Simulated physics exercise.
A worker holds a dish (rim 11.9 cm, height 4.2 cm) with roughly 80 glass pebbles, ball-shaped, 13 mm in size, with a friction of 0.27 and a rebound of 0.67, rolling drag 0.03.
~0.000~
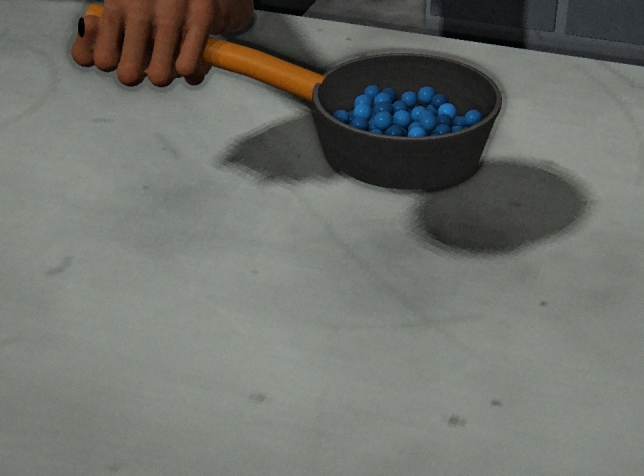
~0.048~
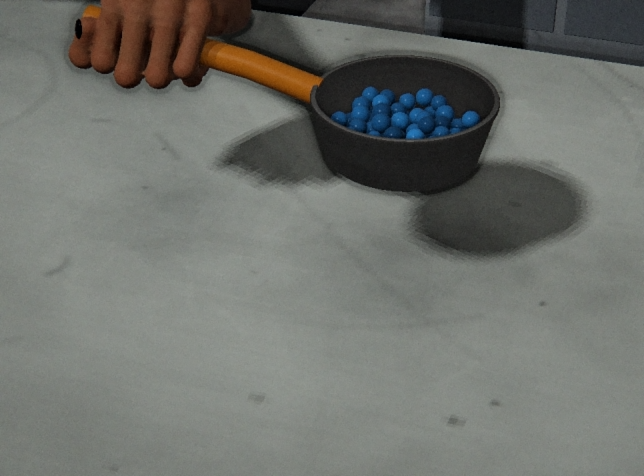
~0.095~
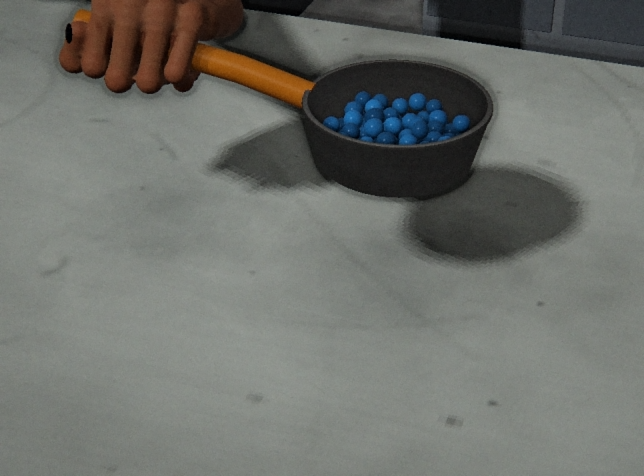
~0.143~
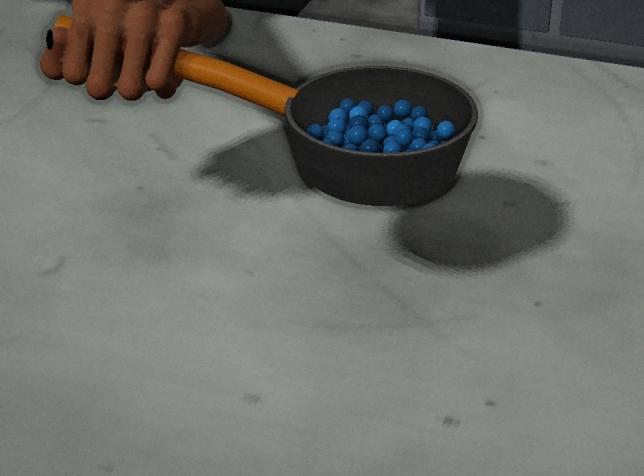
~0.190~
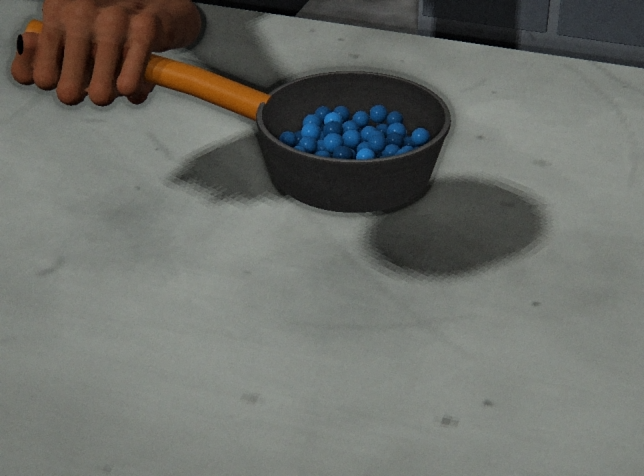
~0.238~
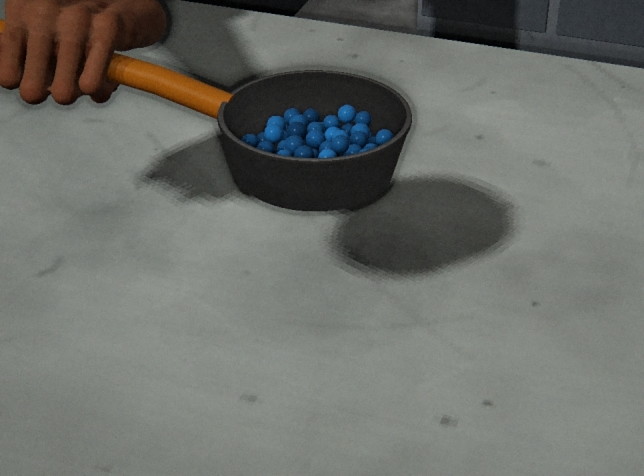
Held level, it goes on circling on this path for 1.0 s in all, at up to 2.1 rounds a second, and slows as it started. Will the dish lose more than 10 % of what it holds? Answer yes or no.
Share that leaves it, set against 10 %: No.
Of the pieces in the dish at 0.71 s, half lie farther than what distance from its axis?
About 3.5 cm.
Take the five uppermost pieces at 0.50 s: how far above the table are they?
Some 13 cm.
After 0.50 s, dish 100 %; middle of the pieces not yet landed near (365, 94).
After 0.71 s, dish 100 %; middle of the pieces not yet landed near (337, 156).
After 0.91 s, dish 100 %; middle of the pieces not yet landed near (266, 116).
Then, at 1.10 s, dish 100 %; middle of the pieces not yet landed near (272, 113).
By 1.7 s all is still; dish 100 %.
